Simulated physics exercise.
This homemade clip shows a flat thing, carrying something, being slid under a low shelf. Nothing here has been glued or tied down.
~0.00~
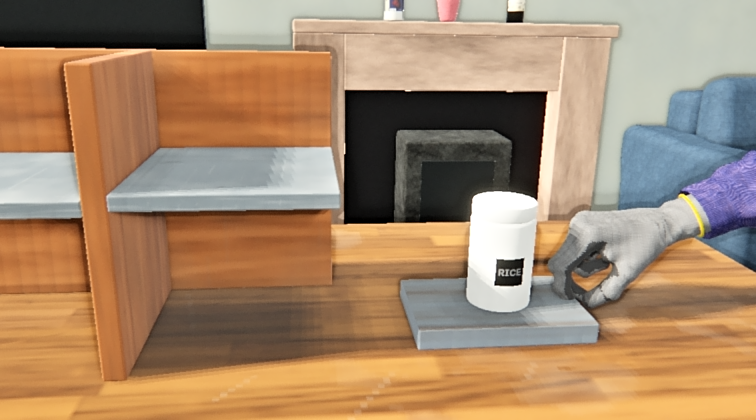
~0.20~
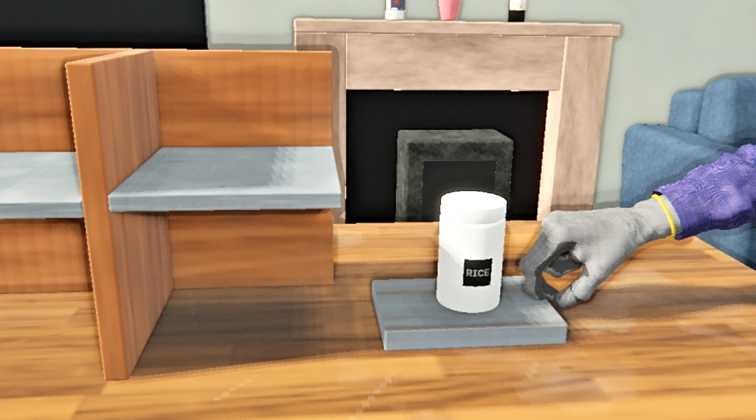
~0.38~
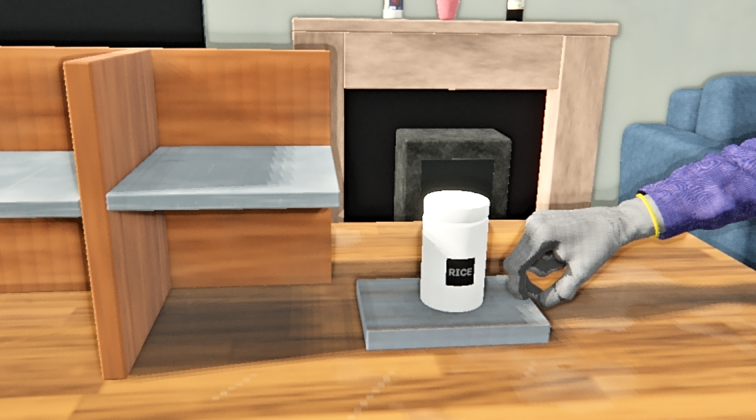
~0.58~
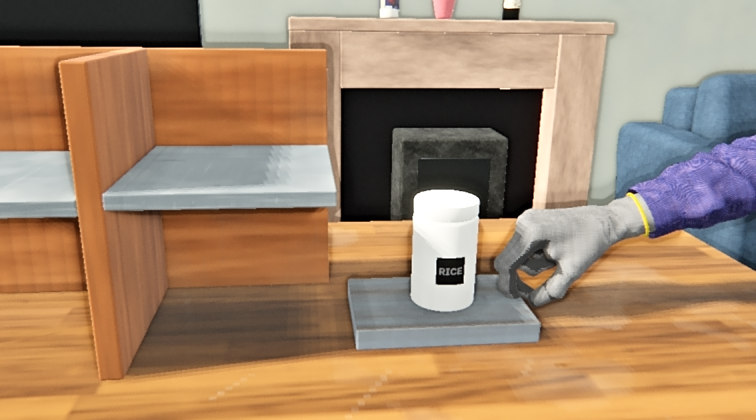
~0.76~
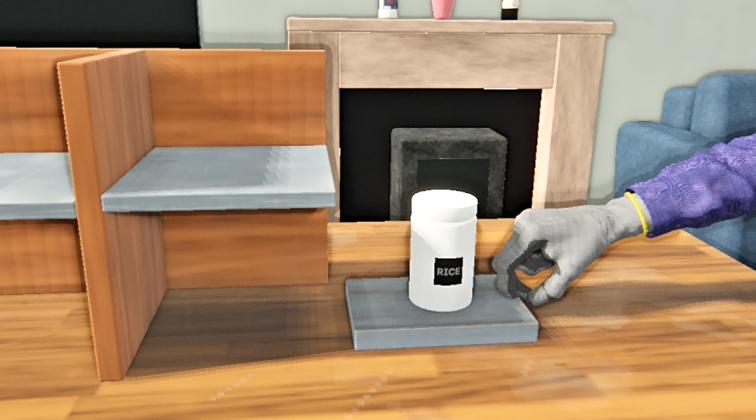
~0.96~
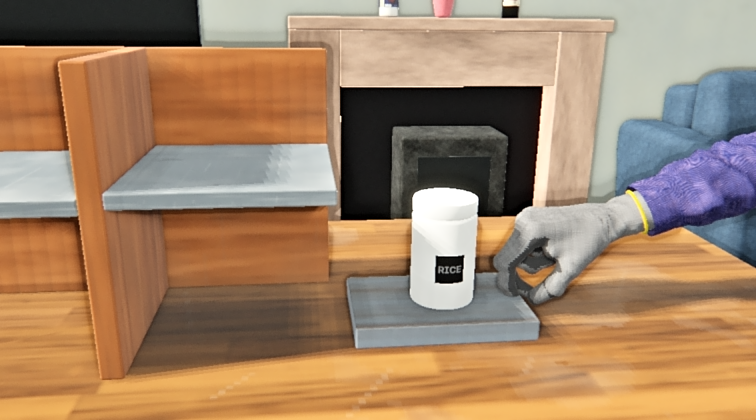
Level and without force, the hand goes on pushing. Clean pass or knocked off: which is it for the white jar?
It goes in freely.
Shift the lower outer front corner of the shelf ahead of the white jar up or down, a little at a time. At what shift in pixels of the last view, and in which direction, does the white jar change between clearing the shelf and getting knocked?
About 24 pixels down.
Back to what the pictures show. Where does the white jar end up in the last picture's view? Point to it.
(249, 254).
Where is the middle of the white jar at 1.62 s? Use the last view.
Centre: Approx (396, 250).
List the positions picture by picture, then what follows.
Hand sliding it forward; white jar (501, 251); shelf (131, 200), in the first picture.
Hand sliding it forward; white jar (471, 251); grey board (463, 310), in the second picture.
Hand sliding it forward; white jar (454, 250); shelf (130, 199), in the third picture.
Hand sliding it forward; white jar (444, 249); grey board (437, 309), in the fourth picture.
Hand sliding it forward; white jar (442, 249); shelf (126, 200), in the fifth picture.
Hand sliding it forward; white jar (443, 248); grey board (436, 307), in the sixth picture.
After 1.62 s, white jar riding along near (396, 250).
After 2.12 s, white jar riding along near (336, 252).
After 2.56 s, white jar riding along near (283, 253).
At rest (3.2 s), the white jar clears the shelf, near (249, 254).
